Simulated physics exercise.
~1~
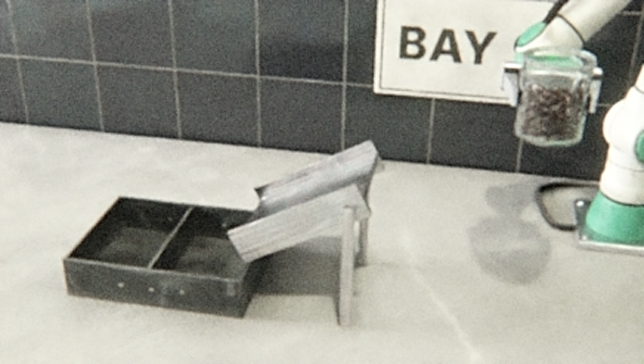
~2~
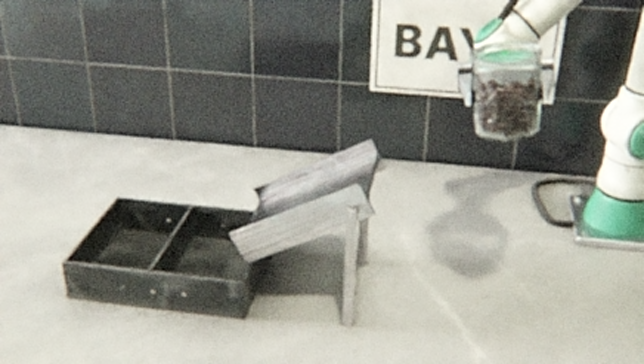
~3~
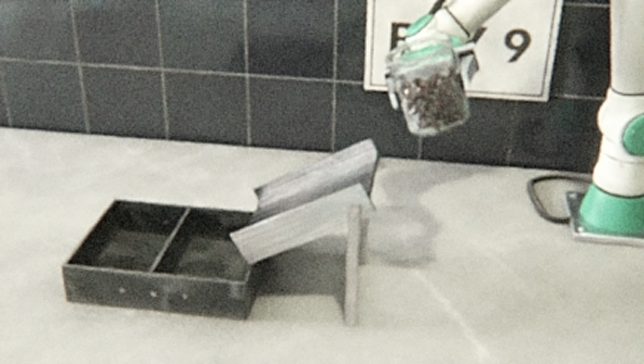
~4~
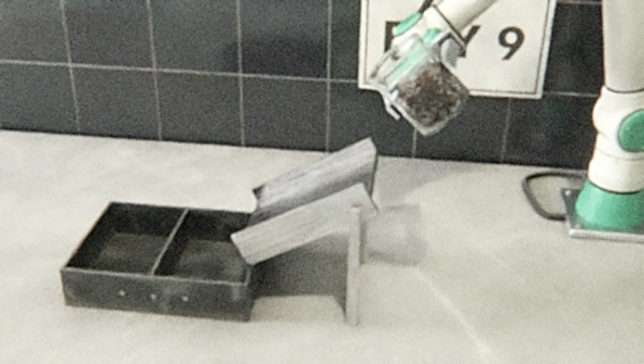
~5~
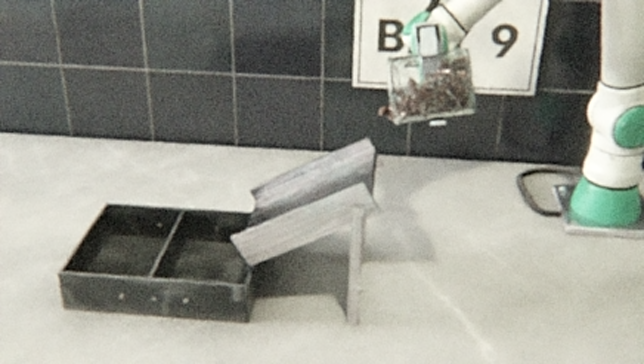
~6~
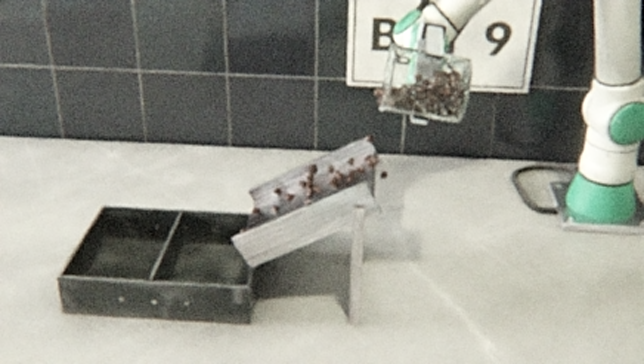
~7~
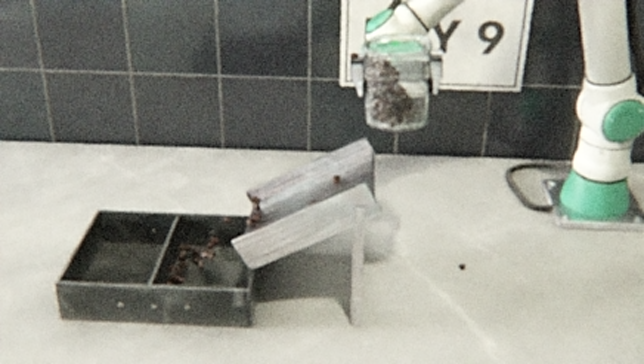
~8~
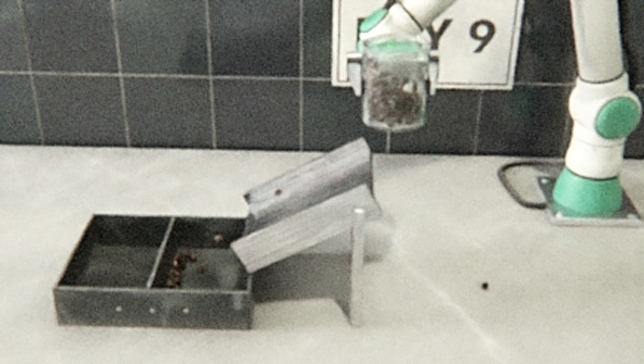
We see a robot arm carry a clear tumbler of dark beans left above a sloping chute and tip it, sending some beans down into the near part of a divided black box, then turn it upright still mostly full, with one stray bean on the table.
